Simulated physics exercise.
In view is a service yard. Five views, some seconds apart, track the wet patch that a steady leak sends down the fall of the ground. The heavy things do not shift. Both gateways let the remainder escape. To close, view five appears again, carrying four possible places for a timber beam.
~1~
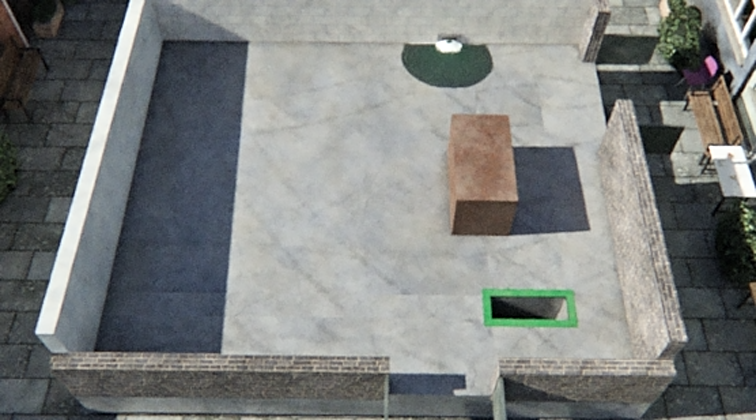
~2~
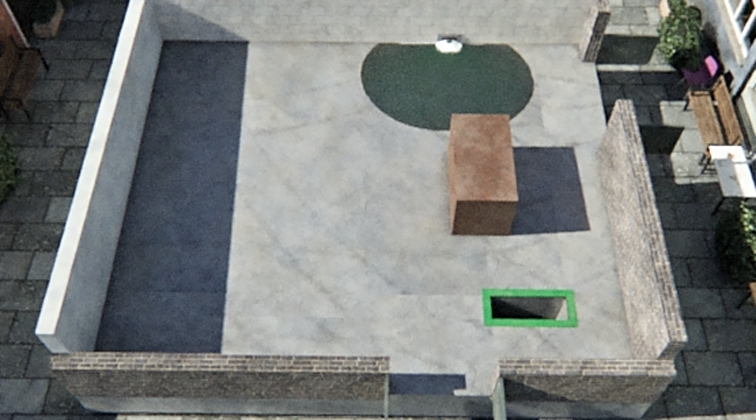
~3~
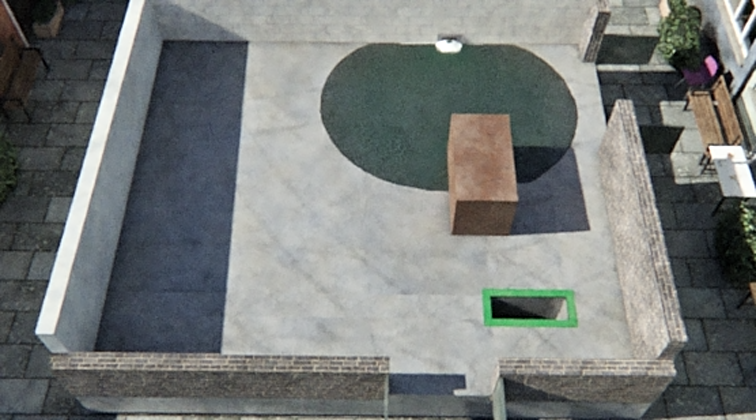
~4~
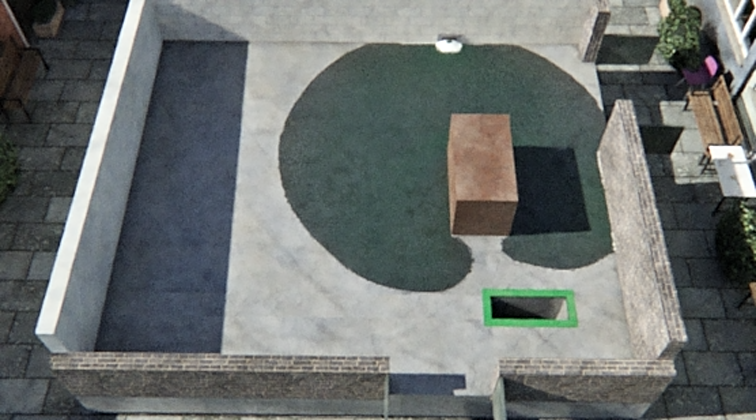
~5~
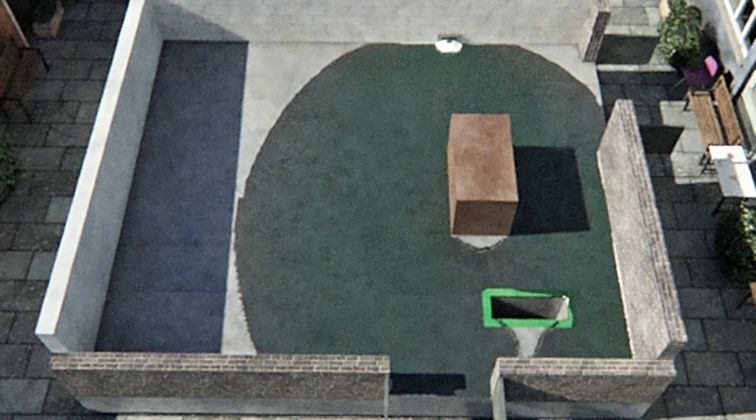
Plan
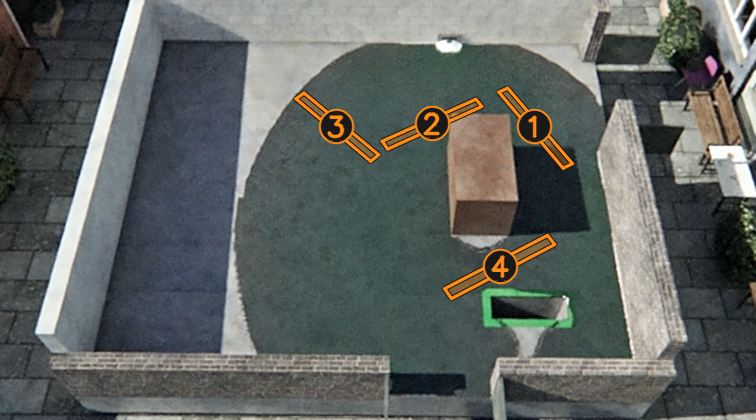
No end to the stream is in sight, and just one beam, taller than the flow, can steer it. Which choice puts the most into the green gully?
The best place is 2.
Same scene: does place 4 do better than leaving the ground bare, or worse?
It is worse.
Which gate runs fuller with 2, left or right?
More leaves on the left.
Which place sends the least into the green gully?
That is place 4.
In orange, 1 from (503, 90) to (567, 165); 2 from (384, 145) to (478, 102); 3 from (300, 95) to (374, 158); 4 from (448, 293) to (551, 239).
Choosing 1, about 26 % of the stream goes into the green gully, about 70 % out by the gates.
Choosing 2, about 36 % of the stream goes into the green gully, about 62 % out by the gates.
Choosing 3, about 29 % of the stream goes into the green gully, about 65 % out by the gates.
Choosing 4, about 17 % of the stream goes into the green gully, about 78 % out by the gates.
